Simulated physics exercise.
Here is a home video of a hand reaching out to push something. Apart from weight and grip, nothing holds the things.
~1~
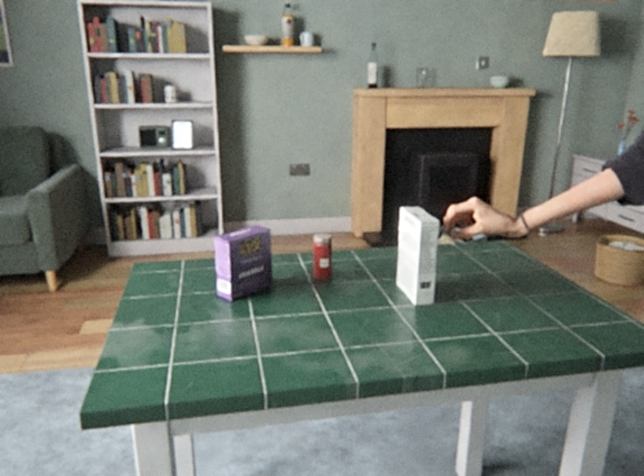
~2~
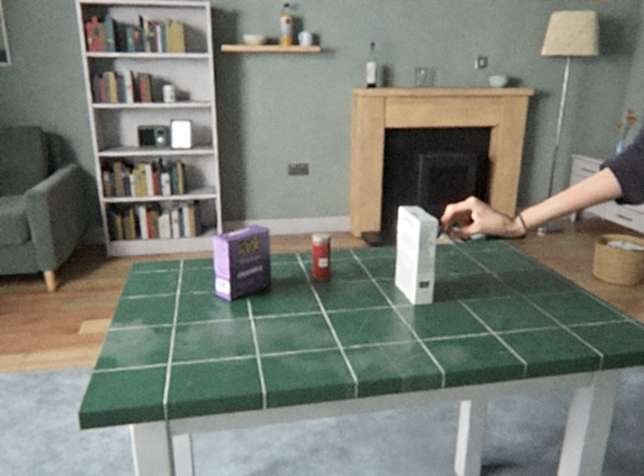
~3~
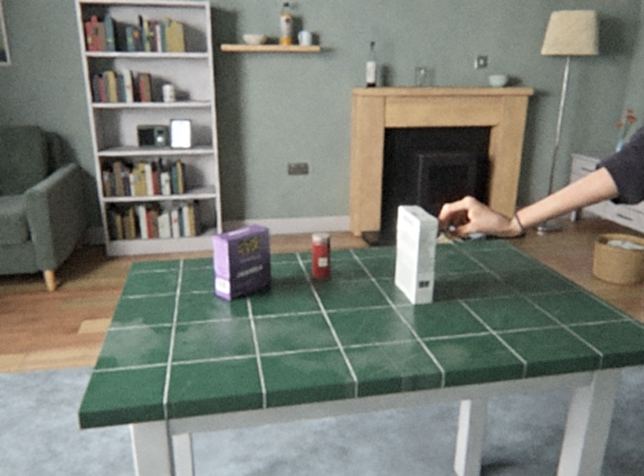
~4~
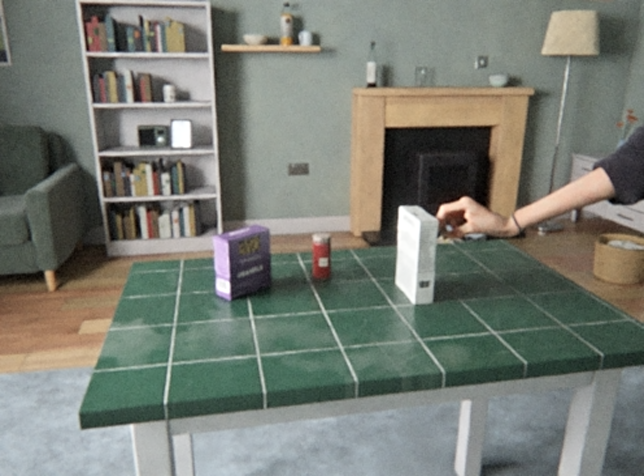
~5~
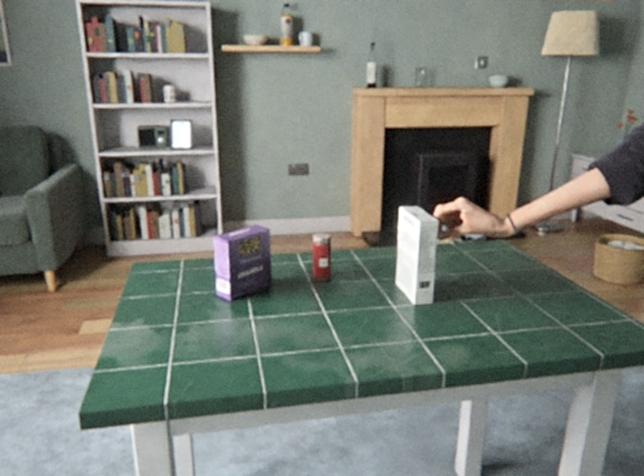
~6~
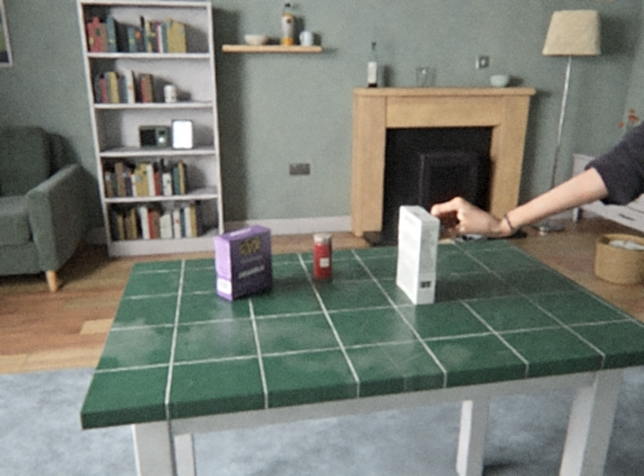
A green-tiled table with pale legs fills the foreground of a living room, seen from slightly above, with a bookcase, wooden fireplace and floor lamp behind it. On the table stand a purple box at left, a small red container near the middle and a taller white box to the right. A hand reaching in from the right stays beside the white box, its fingers shifting slightly, while the objects stay in place and the view barely wavers.
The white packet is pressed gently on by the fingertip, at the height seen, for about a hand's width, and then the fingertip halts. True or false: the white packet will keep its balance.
False.
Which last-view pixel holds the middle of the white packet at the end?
Near pixel (363, 288).
Then, 0.60 s on from there, white packet turned 28° from how it was put near (397, 256).
Then, 0.80 s on from there, white packet on its side near (363, 289).
In the end, toppled on the table, white packet. At the end, from the last picture's camera, white packet near (363, 288).
